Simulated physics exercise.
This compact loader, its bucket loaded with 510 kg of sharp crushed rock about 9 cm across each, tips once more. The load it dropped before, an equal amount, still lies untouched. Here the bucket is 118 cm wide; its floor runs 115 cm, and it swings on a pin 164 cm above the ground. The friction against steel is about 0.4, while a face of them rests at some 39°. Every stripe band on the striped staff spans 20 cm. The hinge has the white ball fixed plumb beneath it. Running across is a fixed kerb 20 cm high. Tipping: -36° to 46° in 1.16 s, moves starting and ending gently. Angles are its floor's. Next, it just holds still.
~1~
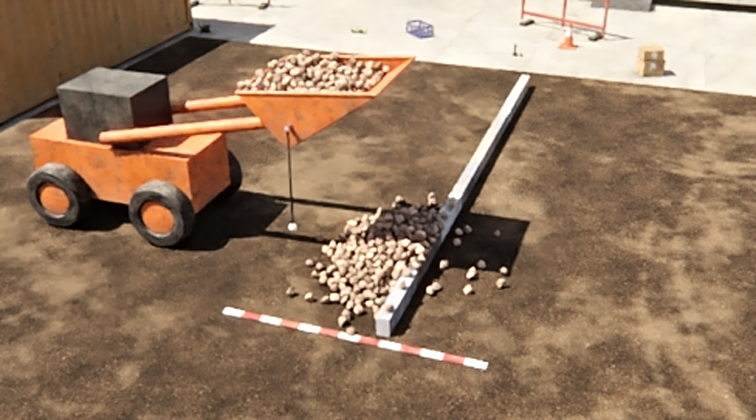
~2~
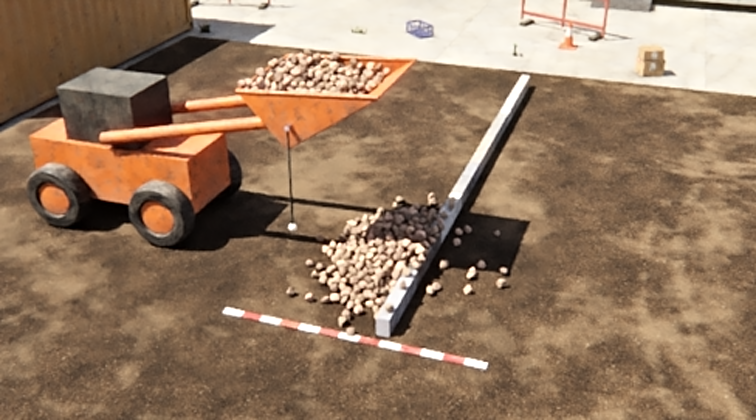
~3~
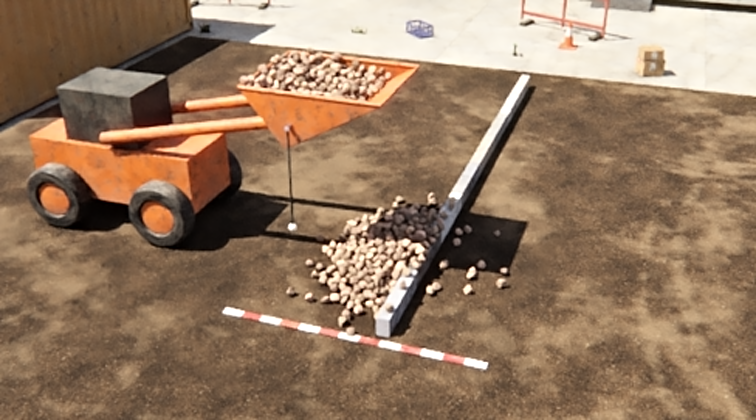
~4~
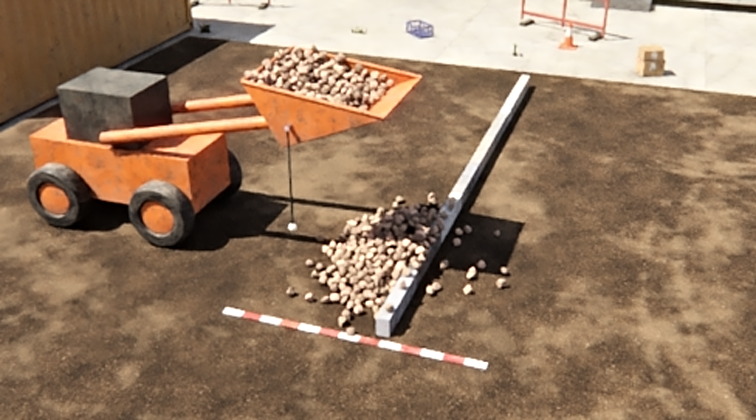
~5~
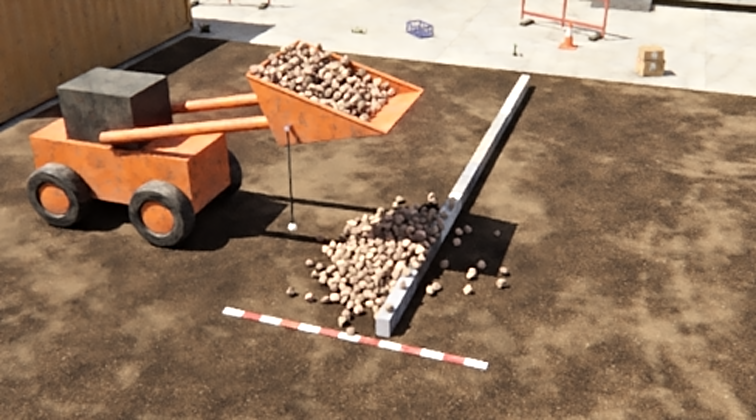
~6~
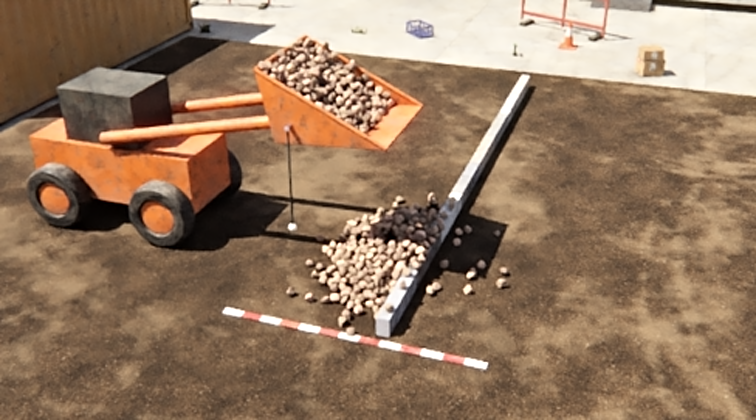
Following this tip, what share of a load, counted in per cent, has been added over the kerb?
38 per cent, roughly.
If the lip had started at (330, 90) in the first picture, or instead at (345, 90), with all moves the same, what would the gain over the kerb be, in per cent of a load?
0 % and 5 %.
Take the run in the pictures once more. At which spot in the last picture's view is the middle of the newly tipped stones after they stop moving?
In the last view, somewhere near (412, 245).
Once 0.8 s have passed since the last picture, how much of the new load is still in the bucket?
Reading: Near 65 % of the load.
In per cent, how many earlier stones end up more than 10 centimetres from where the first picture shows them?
Estimate: 10 %, roughly.
Then, 0.4 s after the last picture the floor is at 33°; in per cent of one load, 100 in the bucket, 98 on this side of the kerb, 2 over the kerb; the foremost stones are at (483, 264).
Then, 0.8 s after the last picture the floor is at 46°; in per cent of one load, 66 in the bucket, 131 on this side of the kerb, 3 over the kerb; the foremost stones are at (483, 264).
Then, 1.1 s after the last picture the floor is at 46°; in per cent of one load, 11 in the bucket, 172 on this side of the kerb, 16 over the kerb; the foremost stones are at (486, 269).
Then, 3.9 s after the last picture the floor is at 46°; in per cent of one load, 0 in the bucket, 160 on this side of the kerb, 40 over the kerb; the foremost stones are at (567, 294). Net gain over the kerb, 38.
